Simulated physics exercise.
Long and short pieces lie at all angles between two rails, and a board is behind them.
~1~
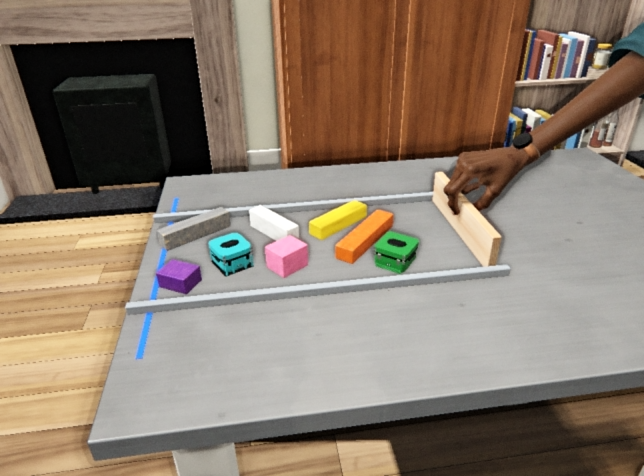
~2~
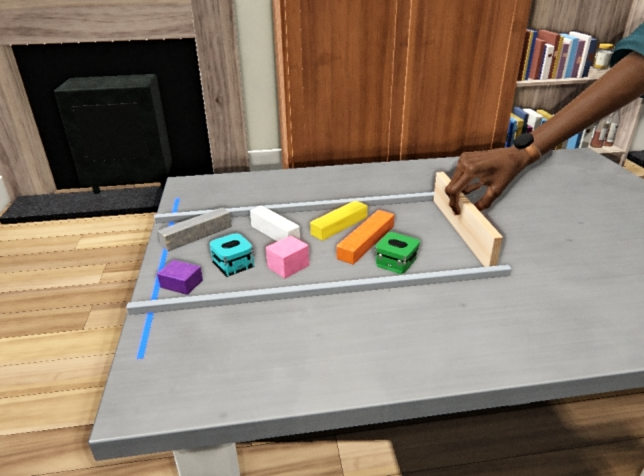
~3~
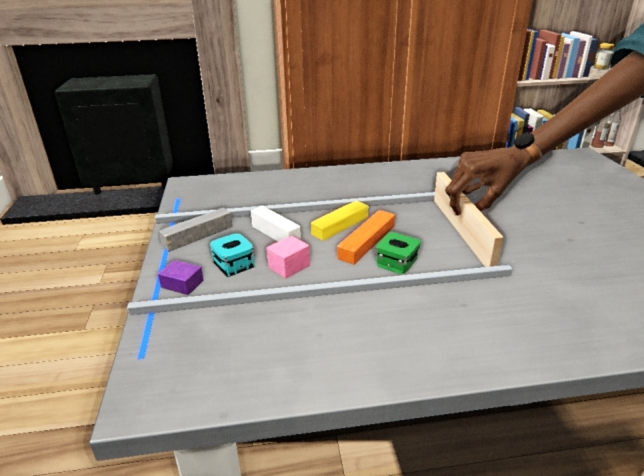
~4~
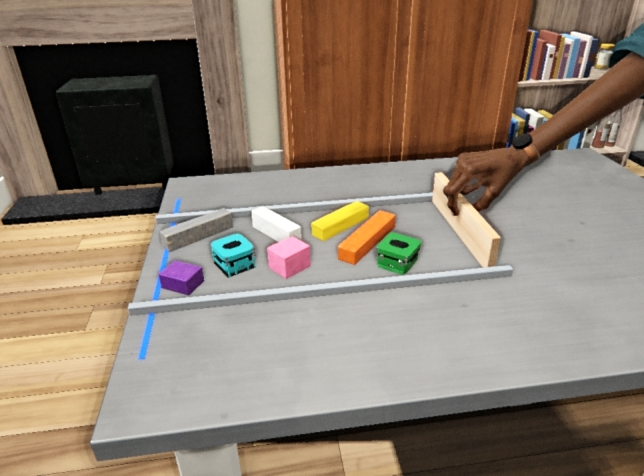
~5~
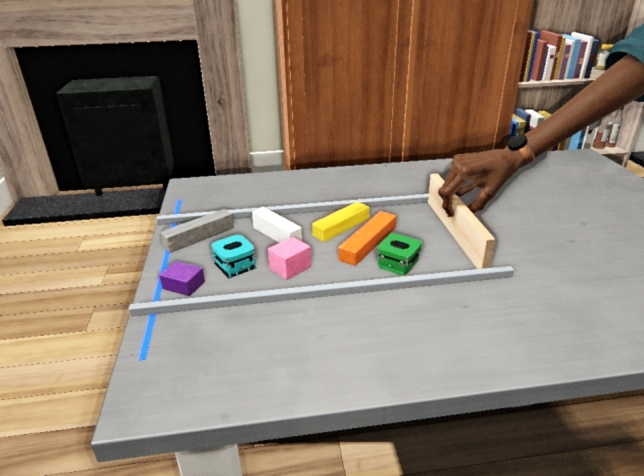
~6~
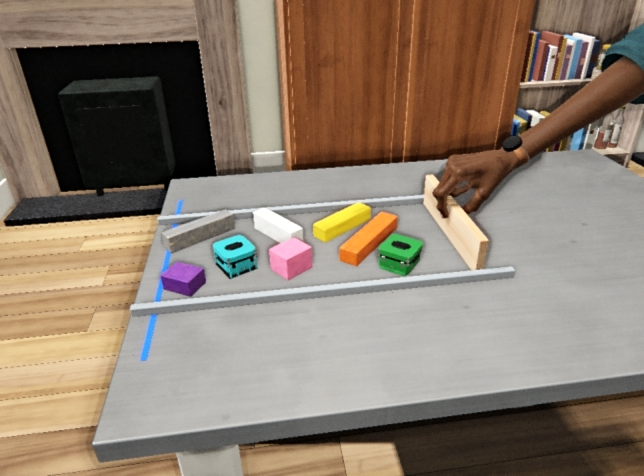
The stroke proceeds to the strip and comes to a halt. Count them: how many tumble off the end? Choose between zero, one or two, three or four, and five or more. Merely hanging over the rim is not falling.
The count is five or more.
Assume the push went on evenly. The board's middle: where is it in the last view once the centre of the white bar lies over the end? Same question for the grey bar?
Middle: Roughly (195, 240); roughly (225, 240).
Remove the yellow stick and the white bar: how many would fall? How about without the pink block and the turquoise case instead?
Fallen: 5 in the first try, 5 in the other.
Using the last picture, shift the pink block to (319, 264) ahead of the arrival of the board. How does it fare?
I reckon from there it drops down.
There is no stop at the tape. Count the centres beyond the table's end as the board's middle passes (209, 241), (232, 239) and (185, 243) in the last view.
The numbers past the end are 4, 2 and 5.
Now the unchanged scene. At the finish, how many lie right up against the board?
The figure is 1.
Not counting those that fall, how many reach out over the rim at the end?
1 of them.
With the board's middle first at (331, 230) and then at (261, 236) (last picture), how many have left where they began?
Tally: First 6; then 8.
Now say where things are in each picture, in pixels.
Purple block (179, 276); grey bar (195, 228); turquoise case (231, 254); board (462, 216); tape (162, 259), in the first picture.
Grey bar (197, 229); orange bar (367, 236), in the second picture.
Turquoise case (233, 254); pink block (289, 257), in the third picture.
Purple block (182, 278); white bar (276, 227), in the fourth picture.
Grey bar (199, 230); green case (399, 255), in the fifth picture.
Purple block (184, 279); grey bar (200, 231); turquoise case (235, 256); board (451, 219); tape (167, 261), in the sixth picture.
Soon after, none off yet; purple block at rest near (184, 279); grey bar at rest near (200, 231); turquoise case at rest near (235, 256).
After that, none off yet; purple block at rest near (181, 279); grey bar at rest near (200, 231); turquoise case displaced about its own width near (198, 253).
And then, one off so far; purple block on its way down near (119, 375); grey bar displaced about its own width near (148, 232); turquoise case tilting a little near (125, 261).
In the end, the number that fall off is five or more; gone, orange bar, yellow stick, pink block, white bar, turquoise case, grey bar and purple block.
